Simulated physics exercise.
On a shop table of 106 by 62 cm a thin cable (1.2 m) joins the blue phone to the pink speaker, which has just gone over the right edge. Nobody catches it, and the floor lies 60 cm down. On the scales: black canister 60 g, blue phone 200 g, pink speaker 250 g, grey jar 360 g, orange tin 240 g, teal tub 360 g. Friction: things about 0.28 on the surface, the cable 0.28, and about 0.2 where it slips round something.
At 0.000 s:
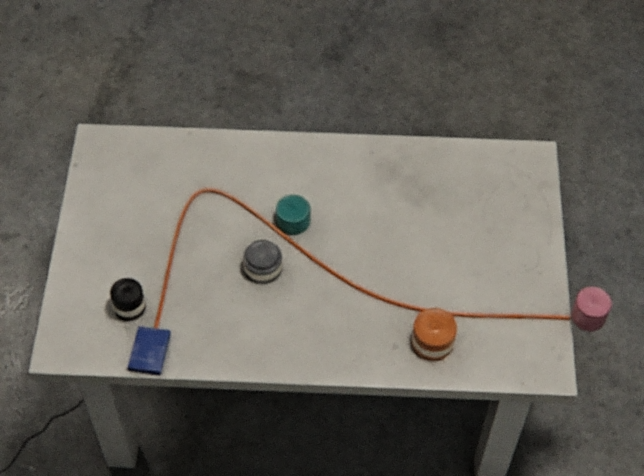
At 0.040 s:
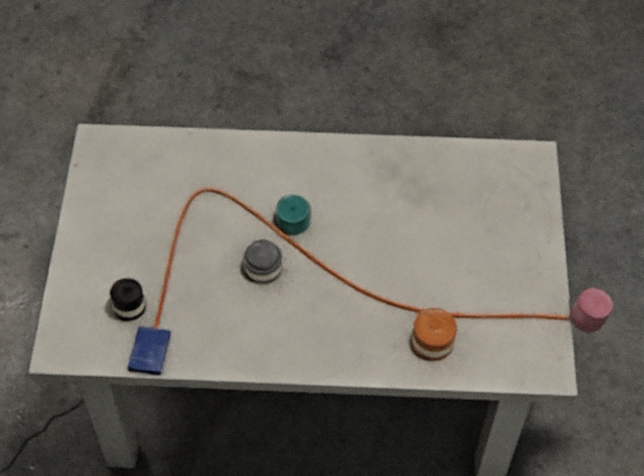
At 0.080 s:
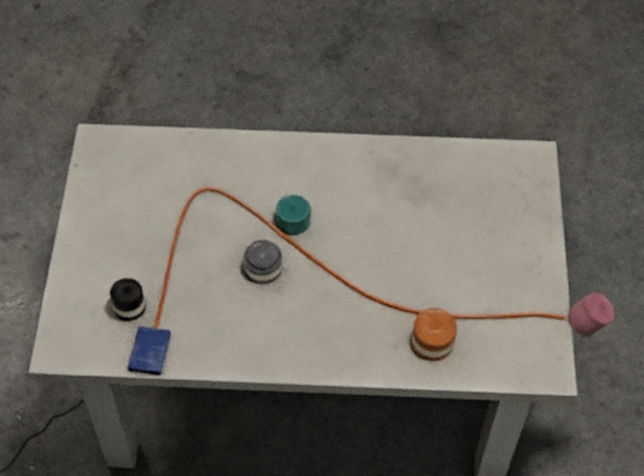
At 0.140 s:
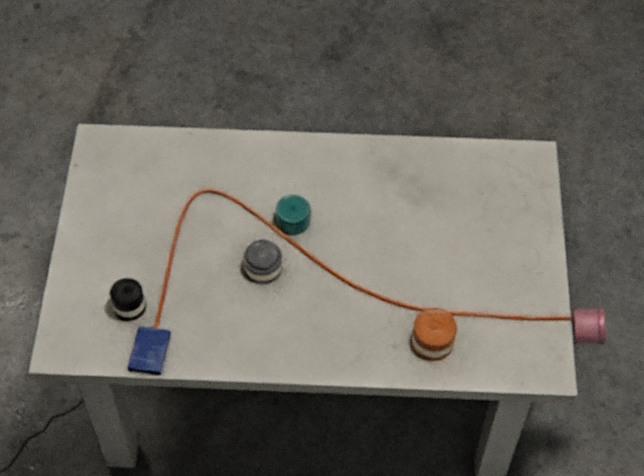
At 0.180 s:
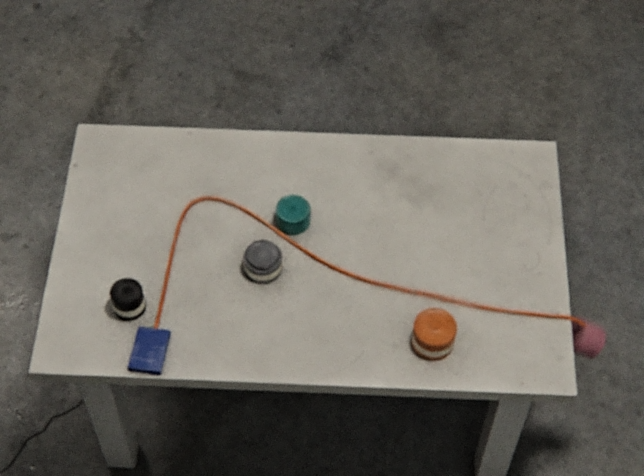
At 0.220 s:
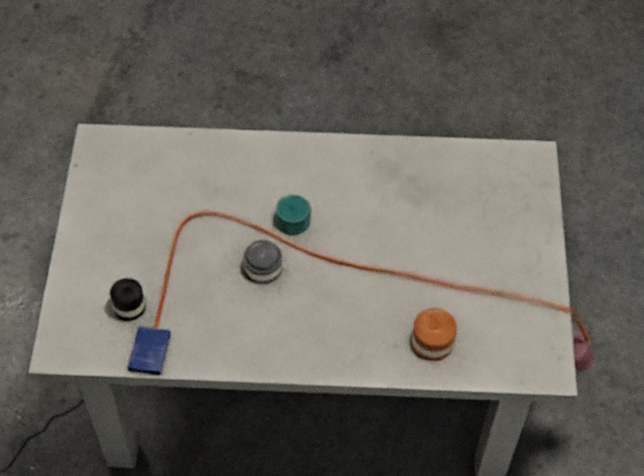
In the video, a pink speaker tied to a blue phone by a thin orange cable tips over and drops beside the table's right edge, while the cable straightens and slides away from an orange tin toward a grey jar.
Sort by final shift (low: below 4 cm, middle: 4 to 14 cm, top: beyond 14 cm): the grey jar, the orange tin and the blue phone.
Result: Grey jar moves a moderate way, orange tin barely shifts, blue phone travels a long way.
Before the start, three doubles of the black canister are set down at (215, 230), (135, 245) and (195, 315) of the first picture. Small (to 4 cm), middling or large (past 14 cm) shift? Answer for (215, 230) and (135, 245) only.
In turn: Large, small.
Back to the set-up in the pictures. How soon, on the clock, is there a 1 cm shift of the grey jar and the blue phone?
About: Grey jar 0.38 s, blue phone 0.36 s.
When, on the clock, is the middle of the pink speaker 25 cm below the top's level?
That is: 0.30 s.
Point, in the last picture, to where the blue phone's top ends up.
At about (272, 251).
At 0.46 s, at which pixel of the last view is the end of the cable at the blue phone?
Around (222, 318).
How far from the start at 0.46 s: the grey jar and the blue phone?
Grey jar 6 cm, blue phone 10 cm.
At 0.5 s, the cable's tail end at (222, 318); blue phone 12 cm off its start, grey jar 6 cm off its start, pink speaker over the edge.
At 0.7 s, the cable's tail end at (268, 281); blue phone 30 cm off its start, grey jar 9 cm off its start, pink speaker over the edge.
At 1.0 s, the cable's tail end at (279, 274); blue phone 32 cm off its start at (272, 251), grey jar 9 cm off its start at (285, 286), pink speaker over the edge.
At 1.2 s, the cable's tail end at (279, 274); blue phone 32 cm off its start, grey jar 9 cm off its start, pink speaker over the edge.
At 2.4 s, the cable's tail end at (279, 274); blue phone 32 cm off its start at (272, 251), grey jar 9 cm off its start at (285, 286), orange tin 0 cm off its start at (436, 326), pink speaker over the edge.
